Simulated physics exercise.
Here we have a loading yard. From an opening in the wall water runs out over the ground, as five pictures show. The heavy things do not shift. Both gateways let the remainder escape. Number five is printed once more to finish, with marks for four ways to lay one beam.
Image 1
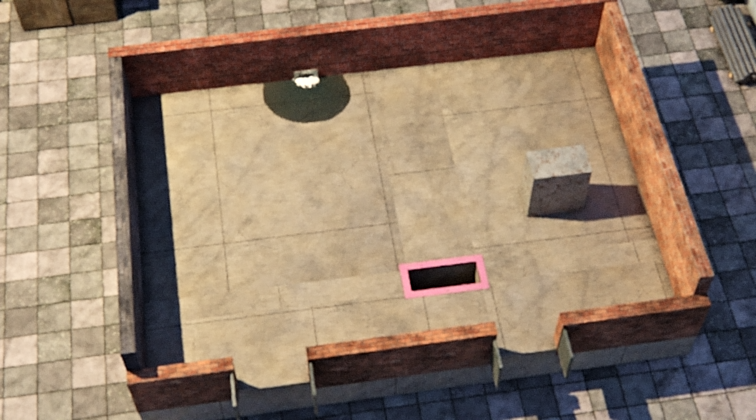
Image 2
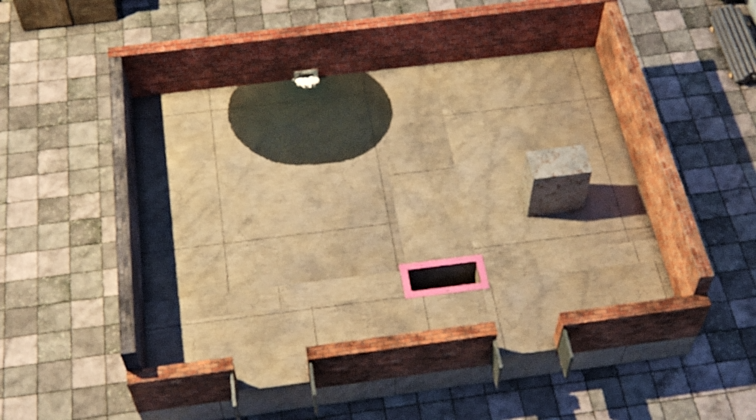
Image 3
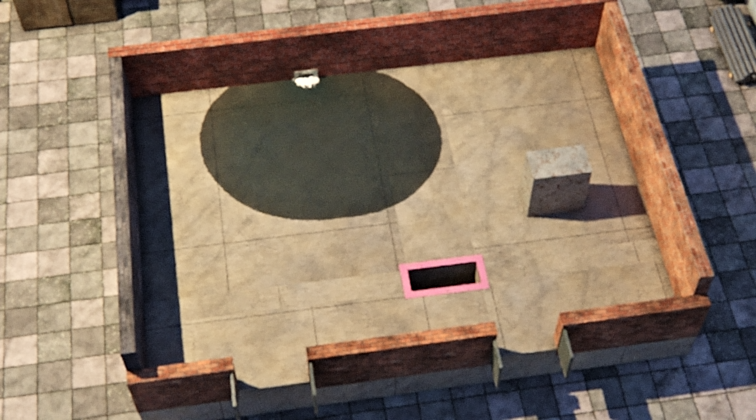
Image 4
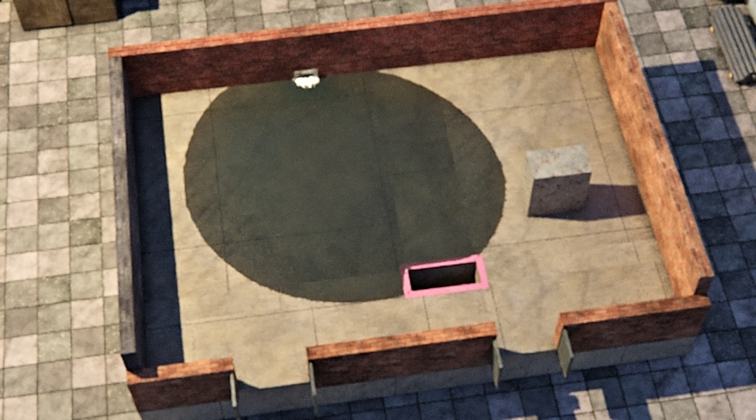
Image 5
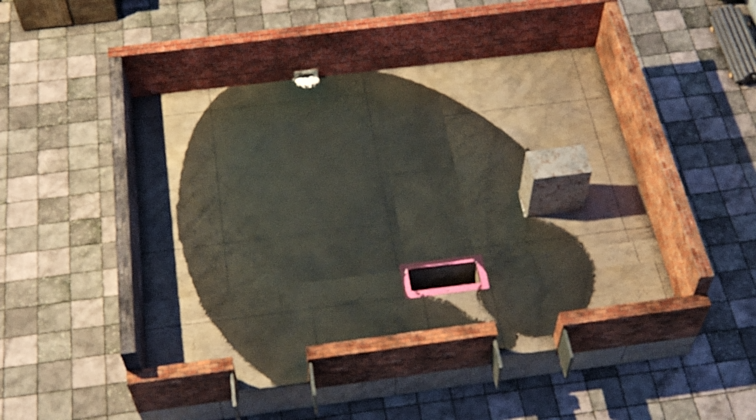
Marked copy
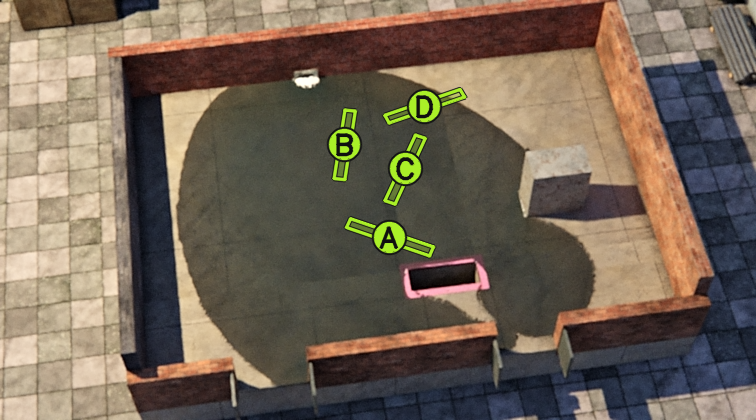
In a walled loading yard, dark water spread from an outfall at the back wall across the ground, reached the pink-edged drain pit, then passed around it and the grey block toward the open gates.
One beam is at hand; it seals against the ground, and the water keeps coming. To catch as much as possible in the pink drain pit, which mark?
D is best.
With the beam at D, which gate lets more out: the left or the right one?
The right gate.
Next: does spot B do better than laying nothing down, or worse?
Spot B is worse.
On the marked copy, A from (348, 223) to (431, 251); B from (339, 179) to (350, 110); C from (390, 202) to (420, 136); D from (387, 119) to (462, 93).
Choosing A, about 19 % of the stream runs into the pink drain pit, about 79 % out by the gates.
Choosing B, about 16 % of the stream runs into the pink drain pit, about 82 % out by the gates.
Choosing C, about 19 % of the stream runs into the pink drain pit, about 80 % out by the gates.
Choosing D, about 28 % of the stream runs into the pink drain pit, about 70 % out by the gates.
